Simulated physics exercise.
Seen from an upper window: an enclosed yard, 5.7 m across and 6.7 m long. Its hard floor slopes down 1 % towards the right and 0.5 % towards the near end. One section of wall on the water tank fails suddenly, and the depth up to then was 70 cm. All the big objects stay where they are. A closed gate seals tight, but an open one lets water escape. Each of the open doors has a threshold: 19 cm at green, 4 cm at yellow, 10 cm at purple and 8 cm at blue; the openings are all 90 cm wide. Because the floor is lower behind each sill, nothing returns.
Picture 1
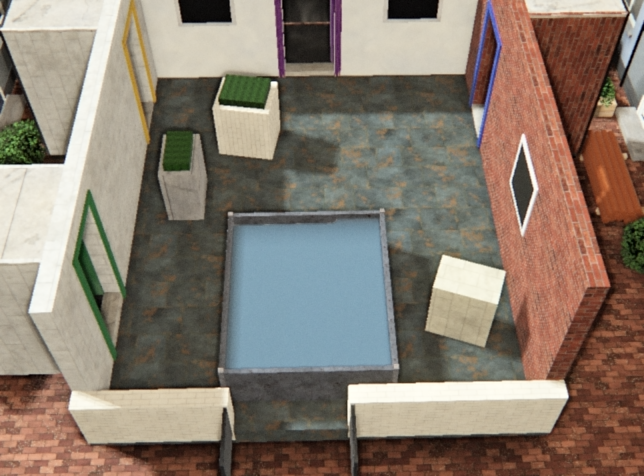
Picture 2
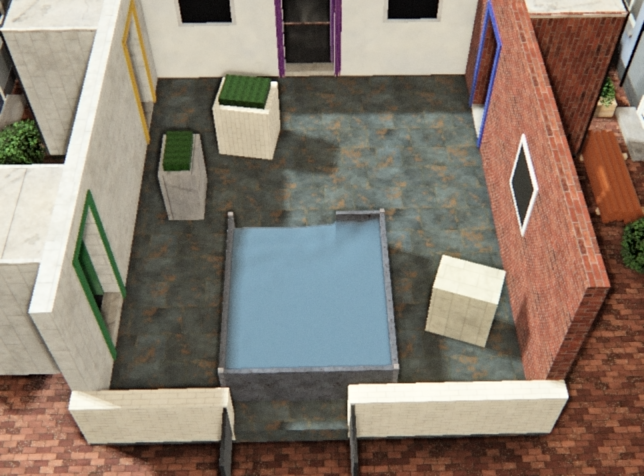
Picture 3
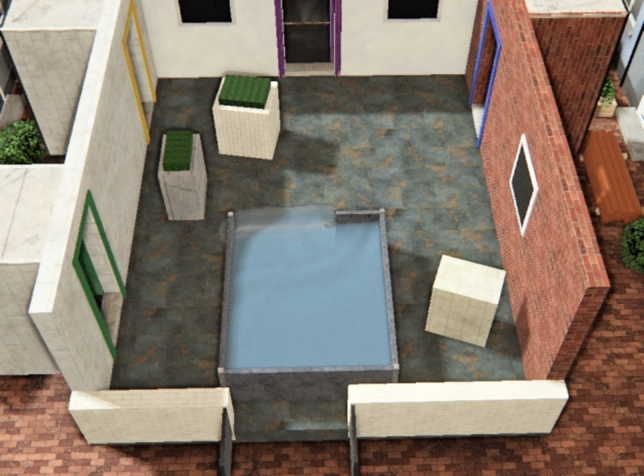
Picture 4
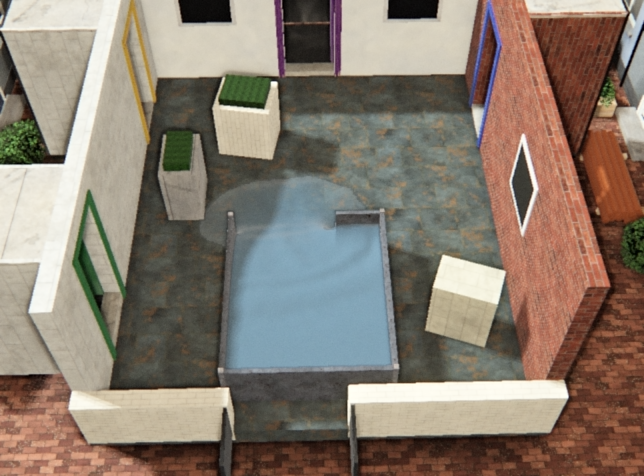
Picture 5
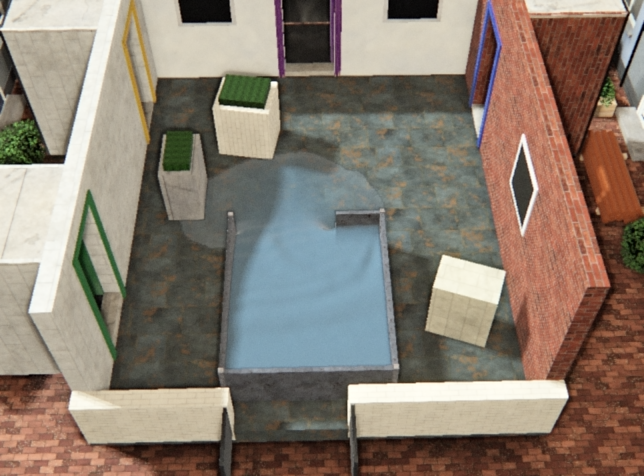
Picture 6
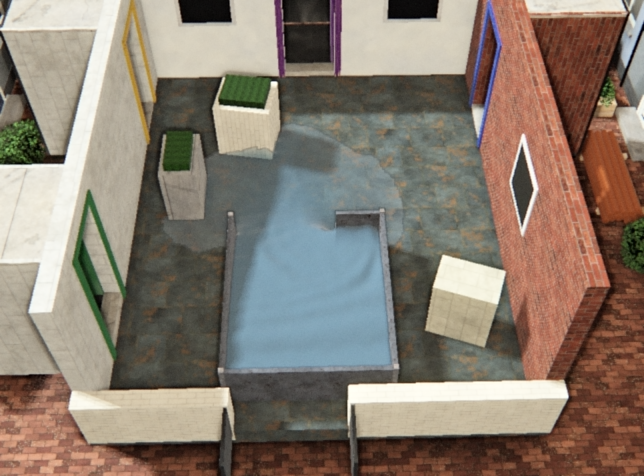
Water pouring through a gap in the far side of a tank and spreading across a walled yard's dark floor around planters.
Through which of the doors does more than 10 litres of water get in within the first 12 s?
The green door does not let in more than 10 litres; the yellow door lets in more than 10 litres; the purple door lets in more than 10 litres; the blue door lets in more than 10 litres.
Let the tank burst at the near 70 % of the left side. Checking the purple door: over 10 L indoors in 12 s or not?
At the purple door the limit is not exceeded.
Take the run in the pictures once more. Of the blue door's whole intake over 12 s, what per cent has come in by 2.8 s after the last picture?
Around 0 percent.
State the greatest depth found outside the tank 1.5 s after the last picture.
Around 42 centimetres deep.
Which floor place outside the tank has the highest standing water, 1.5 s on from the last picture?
In the last picture, around (253, 164).
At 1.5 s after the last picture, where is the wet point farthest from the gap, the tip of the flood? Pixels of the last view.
Point: Roughly (462, 75).
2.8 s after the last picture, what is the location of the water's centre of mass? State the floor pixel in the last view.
At roughly (304, 204).
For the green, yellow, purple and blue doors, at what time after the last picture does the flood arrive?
So, green at 2.6 s, then yellow at 0.7 s, purple at 0.4 s, and blue at 1.3 s.
Then, 0.7 s after the last picture water covers 40 % of the floor and is deepest (44 cm) near (221, 164); green door not reached, yellow door not reached, purple door 15 cm at the sill, 14 L in, blue door not reached.
Then, 1.5 s after the last picture water covers 50 % of the floor and is deepest (42 cm) near (253, 164); green door not reached, yellow door 14 cm at the sill, 28 L in, purple door 20 cm at the sill, 90 L in, blue door 3 cm at the sill, 0 L in.
Then, 2.8 s after the last picture water covers 60 % of the floor and is deepest (42 cm) near (462, 75); green door 2 cm at the sill, 0 L in, yellow door 11 cm at the sill, 84 L in, purple door 19 cm at the sill, 177 L in, blue door 14 cm at the sill, 5 L in.
Then, 6.3 s after the last picture water covers 95 % of the floor and is deepest (20 cm) near (475, 138); green door 4 cm at the sill, 0 L in, yellow door 8 cm at the sill, 140 L in, purple door 12 cm at the sill, 214 L in, blue door 20 cm at the sill, 169 L in.
Then, 11.3 s after the last picture water covers 100 % of the floor and is deepest (20 cm) near (528, 408); green door 5 cm at the sill, 0 L in, yellow door 6 cm at the sill, 160 L in, purple door 8 cm at the sill, 218 L in, blue door 11 cm at the sill, 274 L in.
